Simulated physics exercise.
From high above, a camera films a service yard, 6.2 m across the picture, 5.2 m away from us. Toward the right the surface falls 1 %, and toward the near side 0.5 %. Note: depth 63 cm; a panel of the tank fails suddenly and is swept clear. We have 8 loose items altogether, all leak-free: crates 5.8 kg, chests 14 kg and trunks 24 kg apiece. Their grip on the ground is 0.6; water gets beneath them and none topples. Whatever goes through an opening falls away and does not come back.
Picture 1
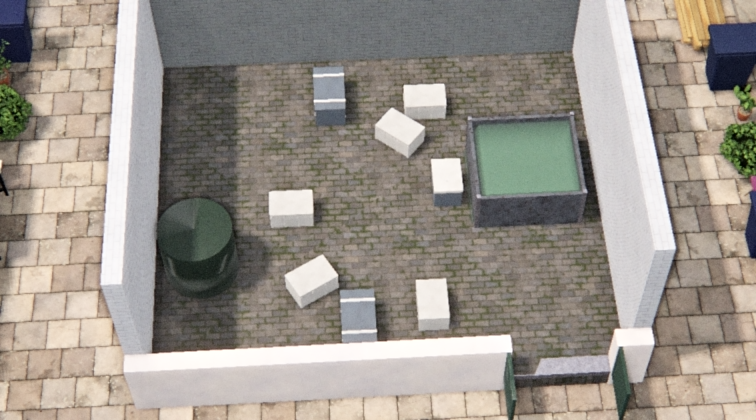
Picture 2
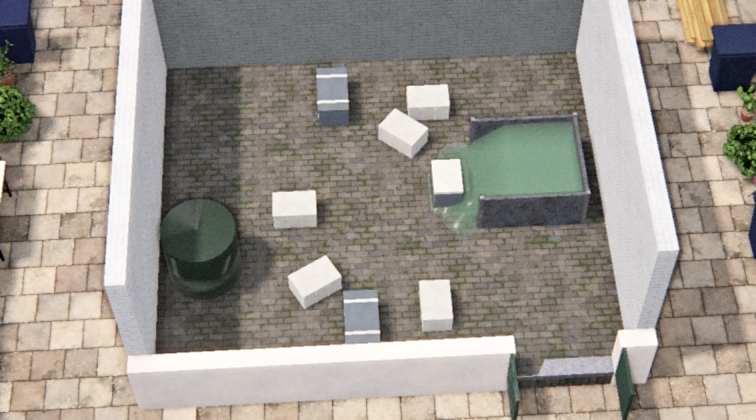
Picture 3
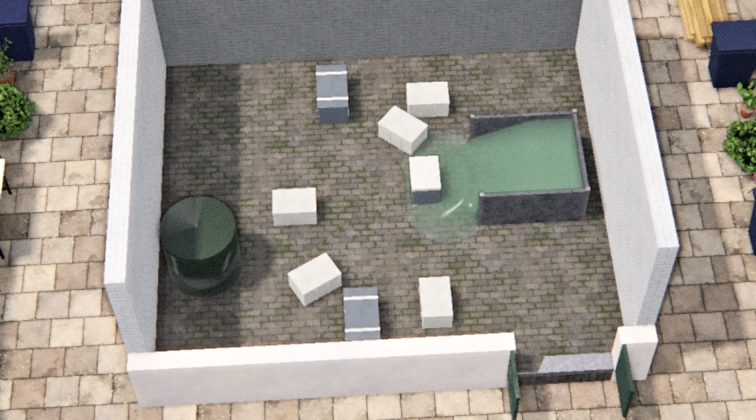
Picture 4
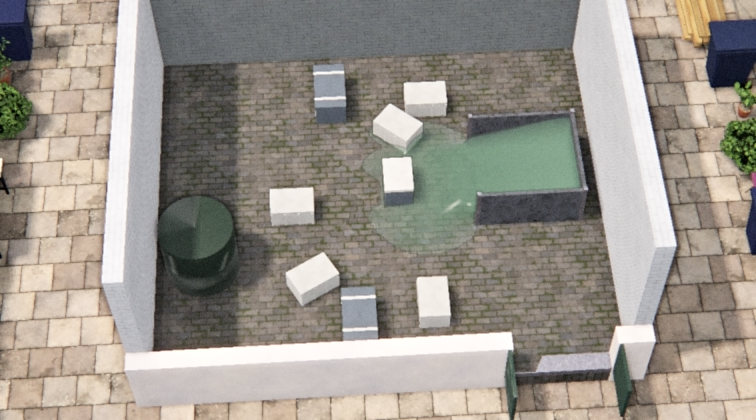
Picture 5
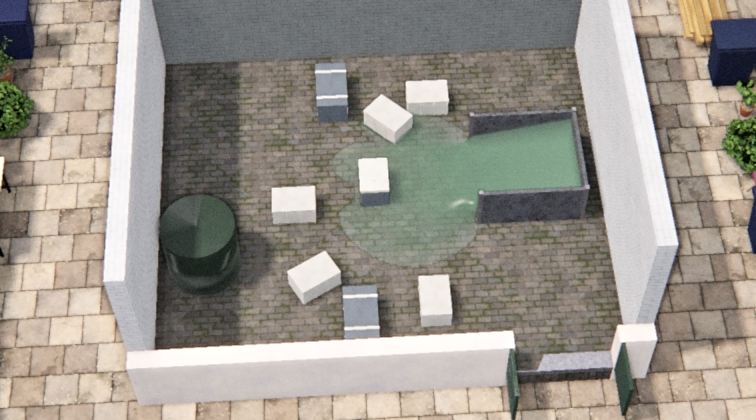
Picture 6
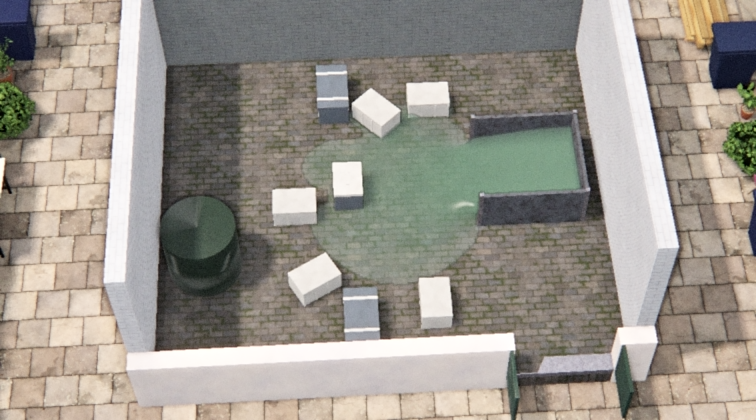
At the start, green water fills a dark-walled tank on the right of a paved yard scattered with pale and grey blocks. The tank's left side opens and water spreads leftward across the paving, carrying one pale block steadily left, then nudging another above it up and left.
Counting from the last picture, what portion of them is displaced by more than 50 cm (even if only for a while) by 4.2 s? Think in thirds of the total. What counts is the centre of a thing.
My answer: One to two thirds of the total.
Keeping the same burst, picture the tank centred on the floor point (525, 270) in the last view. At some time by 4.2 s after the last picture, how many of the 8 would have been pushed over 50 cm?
Count: 4.
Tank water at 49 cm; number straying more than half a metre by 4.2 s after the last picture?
You'd get 5 in that case.
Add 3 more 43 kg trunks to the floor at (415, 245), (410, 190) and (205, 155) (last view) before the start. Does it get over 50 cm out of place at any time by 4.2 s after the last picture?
Going through them in turn, I'd say beyond, beyond and not that far.
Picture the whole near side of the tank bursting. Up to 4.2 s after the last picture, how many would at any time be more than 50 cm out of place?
Then it comes to 2 of them.
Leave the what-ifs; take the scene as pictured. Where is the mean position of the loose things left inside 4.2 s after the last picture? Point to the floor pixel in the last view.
The centre is close to (328, 192).
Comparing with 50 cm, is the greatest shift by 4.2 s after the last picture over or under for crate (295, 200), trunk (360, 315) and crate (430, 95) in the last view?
One by one: Above the line; below the line; below the line.
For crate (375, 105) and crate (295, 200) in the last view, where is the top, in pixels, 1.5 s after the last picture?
Estimated pixels: (379, 60) and (189, 196).
Then, 0.4 s after the last picture 2 of 8 are over 50 cm from their spots; 0 afloat.
Then, 1.5 s after the last picture 5 of 8 are over 50 cm from their spots; 3 afloat.
Then, 2.8 s after the last picture 5 of 8 are over 50 cm from their spots; 3 afloat.
Then, 4.2 s after the last picture 5 of 8 are over 50 cm from their spots, and 5 have been at some point; 4 afloat.
